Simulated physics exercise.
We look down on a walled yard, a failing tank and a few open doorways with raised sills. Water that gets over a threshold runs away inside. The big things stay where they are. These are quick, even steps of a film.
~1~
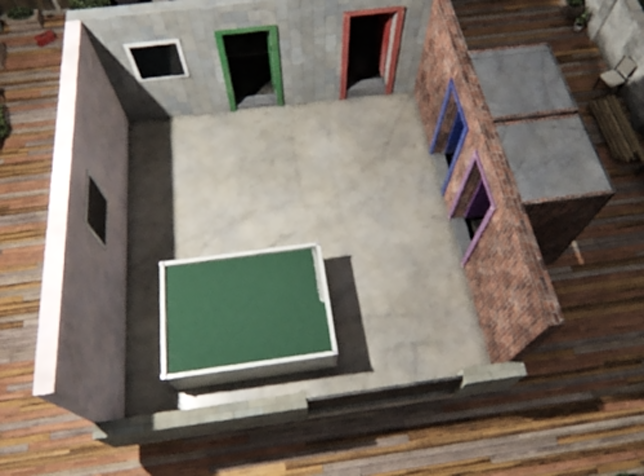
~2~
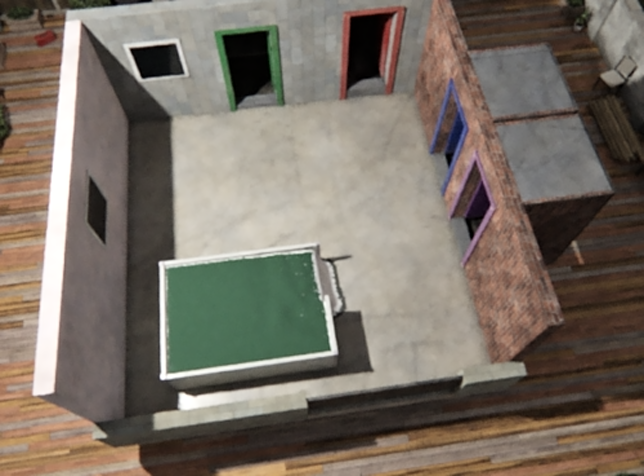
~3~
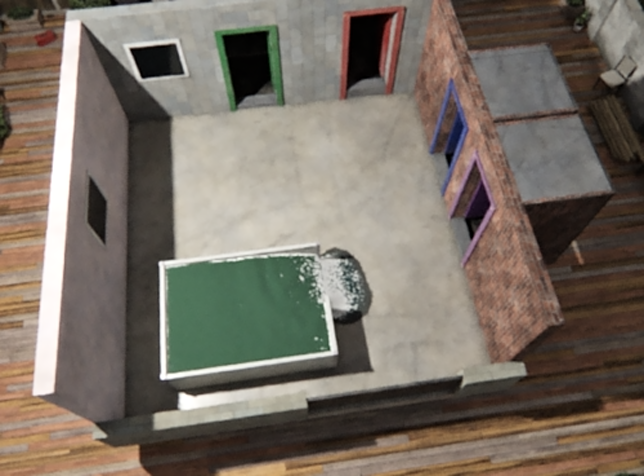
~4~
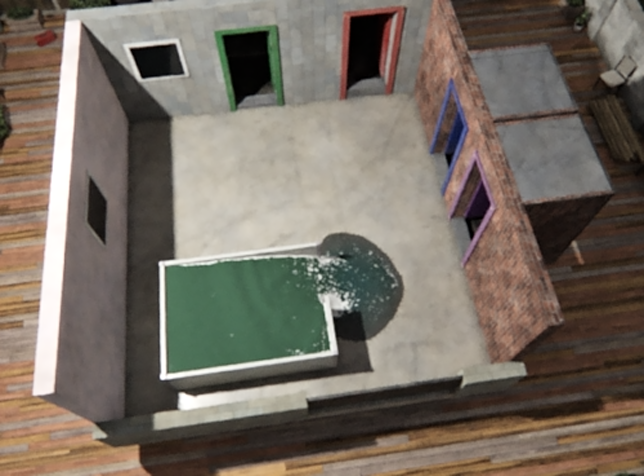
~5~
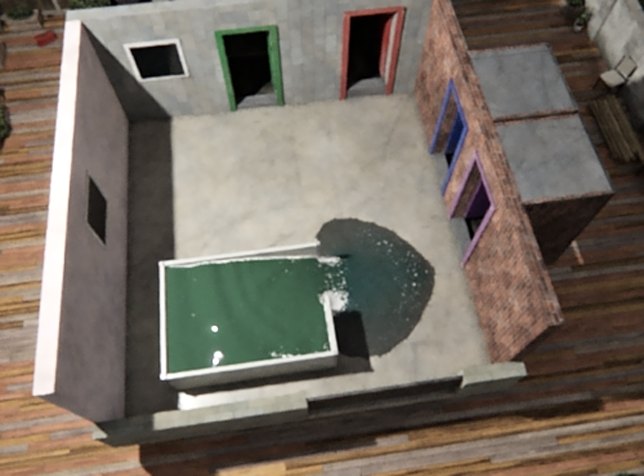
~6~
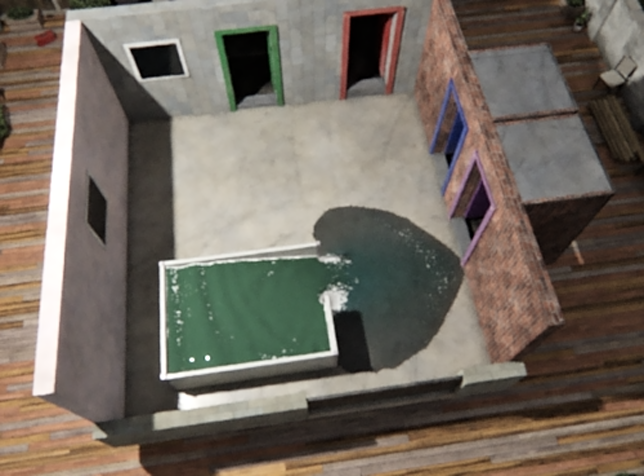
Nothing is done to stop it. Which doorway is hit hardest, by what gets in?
Most goes in at the purple door.
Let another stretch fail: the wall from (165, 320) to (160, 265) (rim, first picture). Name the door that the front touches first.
First comes the one in green.
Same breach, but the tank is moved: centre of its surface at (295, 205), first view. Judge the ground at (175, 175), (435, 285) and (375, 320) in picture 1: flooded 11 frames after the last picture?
As listed: Dry, awash, not flooded.
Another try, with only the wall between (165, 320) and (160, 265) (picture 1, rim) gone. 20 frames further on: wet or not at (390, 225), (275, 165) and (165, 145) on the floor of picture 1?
As listed: Not flooded, flooded, awash.
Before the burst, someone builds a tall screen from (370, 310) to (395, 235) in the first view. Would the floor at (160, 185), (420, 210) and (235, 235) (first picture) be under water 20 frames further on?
As listed: Not flooded, under water, clear.
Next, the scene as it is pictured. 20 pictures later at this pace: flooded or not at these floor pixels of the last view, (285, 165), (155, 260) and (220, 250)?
One after the other: Clear, not flooded, free of water.
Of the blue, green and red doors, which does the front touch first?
The one in blue.
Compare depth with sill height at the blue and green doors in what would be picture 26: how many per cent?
In turn 200 and 0 per cent.
A moment on, water covers 25 % of the floor; red door not reached, purple door some in, green door not reached, blue door wet at the sill, nothing in.
Next, water covers 35 % of the floor; red door not reached, purple door a lot in, green door not reached, blue door some in.
Then, water covers 45 % of the floor; red door wet at the sill, nothing in, purple door a lot in, green door not reached, blue door a lot in.
Later, water covers 80 % of the floor; red door wet at the sill, nothing in, purple door a lot in, green door wet at the sill, nothing in, blue door a lot in.
In the end, water covers 100 % of the floor; red door wet at the sill, nothing in, purple door a lot in, green door wet at the sill, nothing in, blue door a lot in; the purple door has let in the most.
